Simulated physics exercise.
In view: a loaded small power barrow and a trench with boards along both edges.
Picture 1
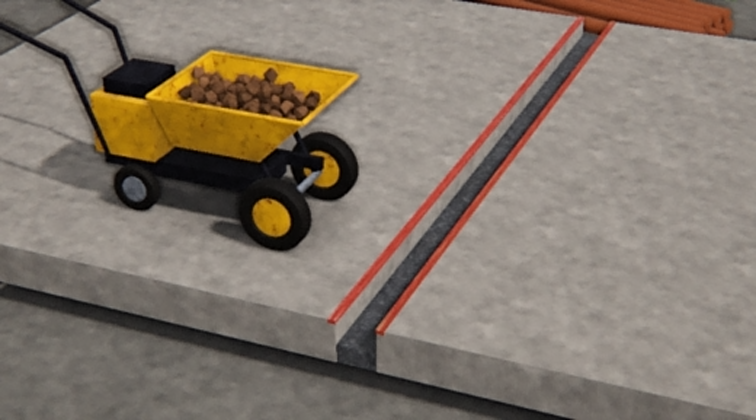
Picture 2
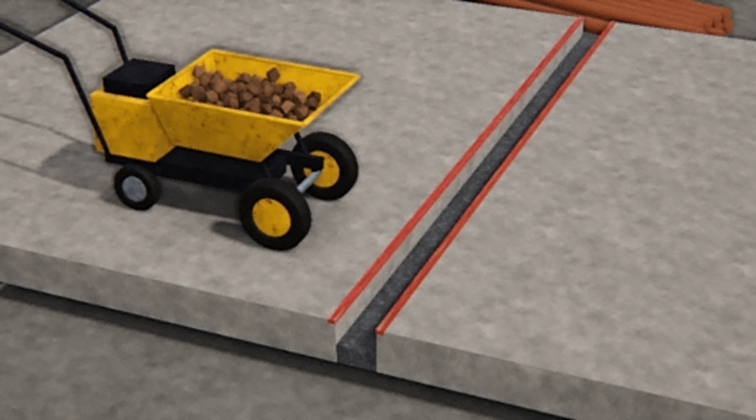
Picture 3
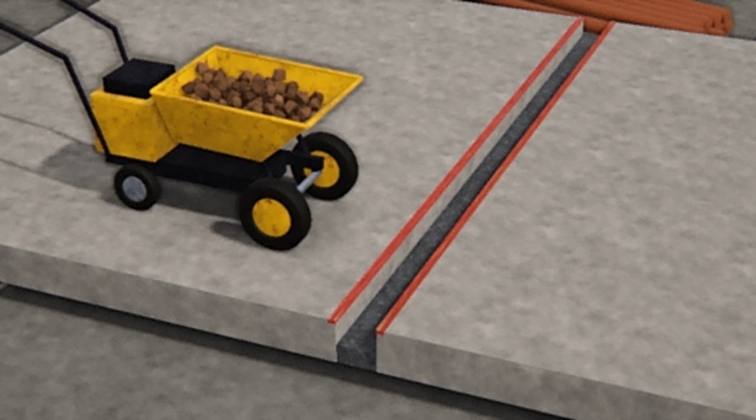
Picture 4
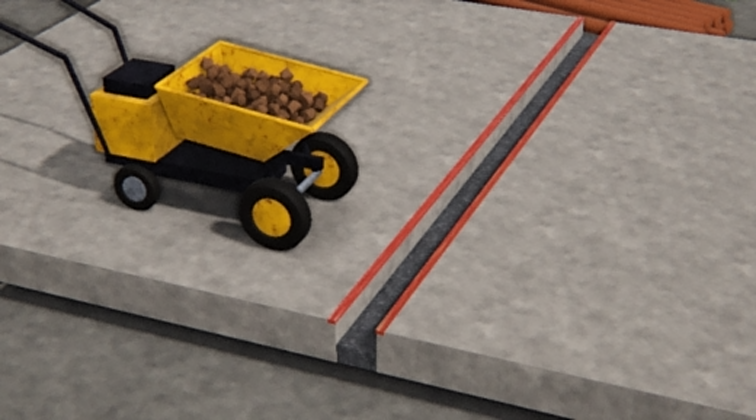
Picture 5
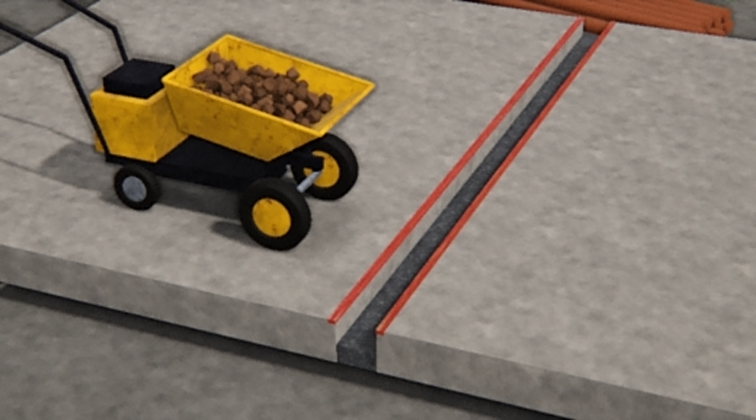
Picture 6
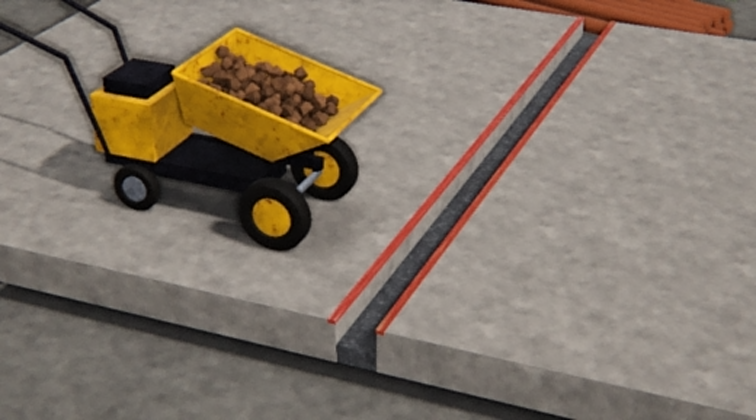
At first, a yellow power barrow loaded with brown clods stands on a pale slab, its skip level, to the left of a narrow trench edged with red boards. Then the skip begins to tilt slightly toward the trench, and its tilt grows clear while the wheels stay put and the clods remain inside.
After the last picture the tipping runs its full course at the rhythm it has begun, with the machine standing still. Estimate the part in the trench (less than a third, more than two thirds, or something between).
The trench takes between a third and two thirds.
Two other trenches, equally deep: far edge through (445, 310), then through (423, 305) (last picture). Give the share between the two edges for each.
In turn 90 and 80 in a hundred.
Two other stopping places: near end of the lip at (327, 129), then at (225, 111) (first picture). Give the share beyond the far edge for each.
In turn 80 and 0 in a hundred.
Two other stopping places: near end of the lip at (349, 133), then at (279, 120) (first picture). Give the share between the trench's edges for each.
The first gives 0 %, the second 60 %.
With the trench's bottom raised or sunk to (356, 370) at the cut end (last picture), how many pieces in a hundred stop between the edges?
Close to 60 per cent.
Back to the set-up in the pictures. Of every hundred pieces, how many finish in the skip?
Some 0 per cent.
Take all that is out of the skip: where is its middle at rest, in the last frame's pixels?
At about (431, 244).
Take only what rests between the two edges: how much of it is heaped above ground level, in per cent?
About 30 per cent.
Shortly afterwards, skip tipped steeply; the whole lot in the skip.
Next, skip tipped right over; near two thirds in the skip; near a quarter in or heaped over the trench; a little beyond it; only a few falling.
Some moments later, skip tipped right over; only a few in the skip; near half in or heaped over the trench; near half beyond it.
In the end, skip tipped right over; only a few in the skip; only a few short of the trench; near half in or heaped over the trench; near half beyond it.
